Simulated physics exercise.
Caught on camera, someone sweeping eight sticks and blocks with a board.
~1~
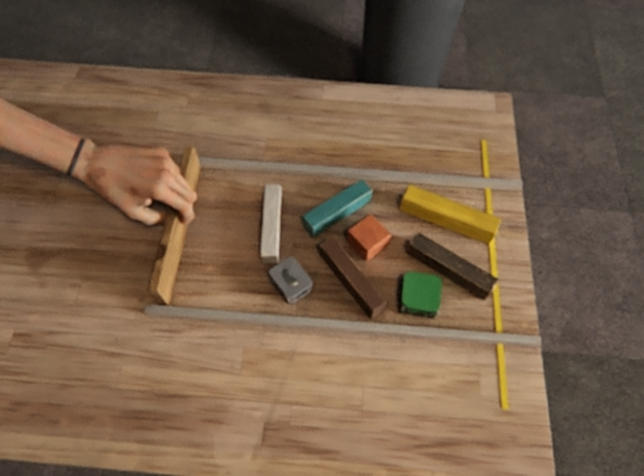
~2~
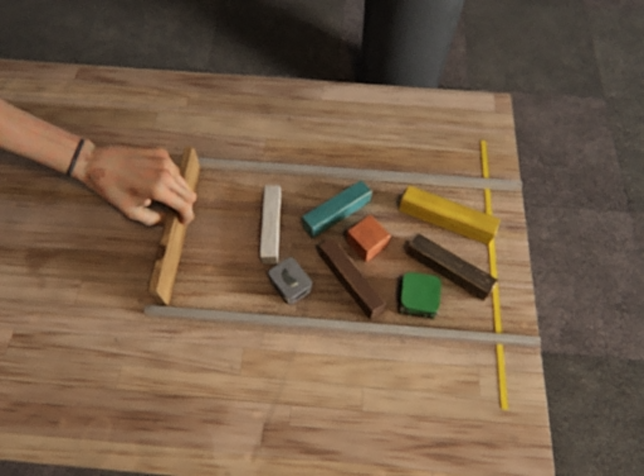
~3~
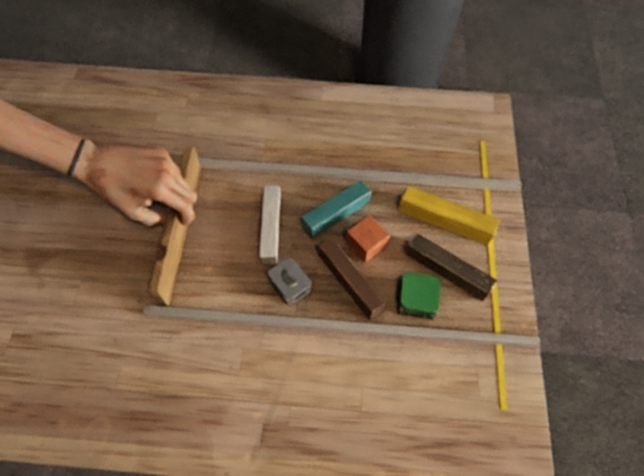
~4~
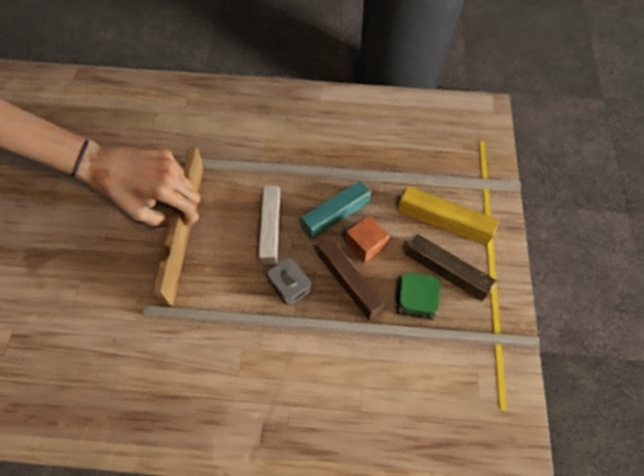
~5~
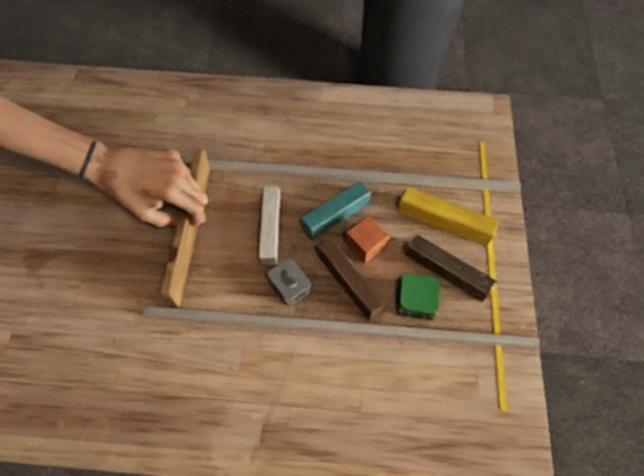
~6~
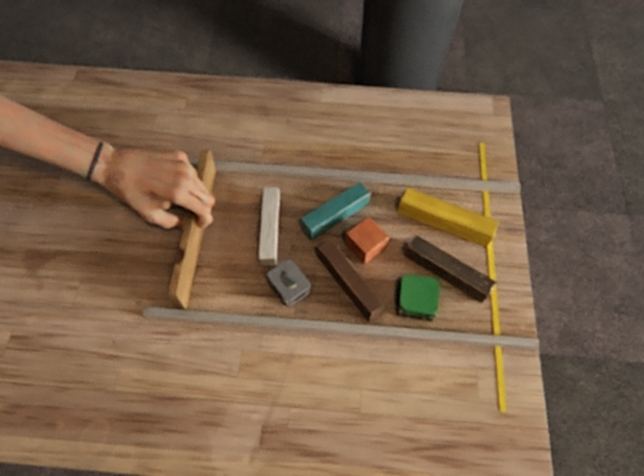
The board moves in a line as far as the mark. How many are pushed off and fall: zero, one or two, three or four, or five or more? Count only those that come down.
Here the number that fall off is three or four.
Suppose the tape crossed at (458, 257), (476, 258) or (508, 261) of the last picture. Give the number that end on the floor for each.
In that order 2, 3 and 6.
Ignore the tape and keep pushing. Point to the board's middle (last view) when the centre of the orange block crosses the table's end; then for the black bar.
Near (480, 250) and (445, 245).
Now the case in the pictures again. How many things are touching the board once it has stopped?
It touches 2.
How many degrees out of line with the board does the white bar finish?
Roughly 0° out of line.
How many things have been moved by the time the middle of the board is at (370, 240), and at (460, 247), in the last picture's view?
8 and 8.
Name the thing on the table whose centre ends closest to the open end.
The brown stick.
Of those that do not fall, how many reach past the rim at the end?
That would be 1.
Soon after, none off yet; black bar at rest near (449, 268); yellow stick at rest near (447, 217); green case at rest near (418, 298).
Then, none off yet; black bar moved a little near (501, 277); yellow stick moved a little near (483, 222); green case moved about its own width near (465, 293).
At rest, the number that fall off is three or four; fallen, orange block, green case, yellow stick and black bar.
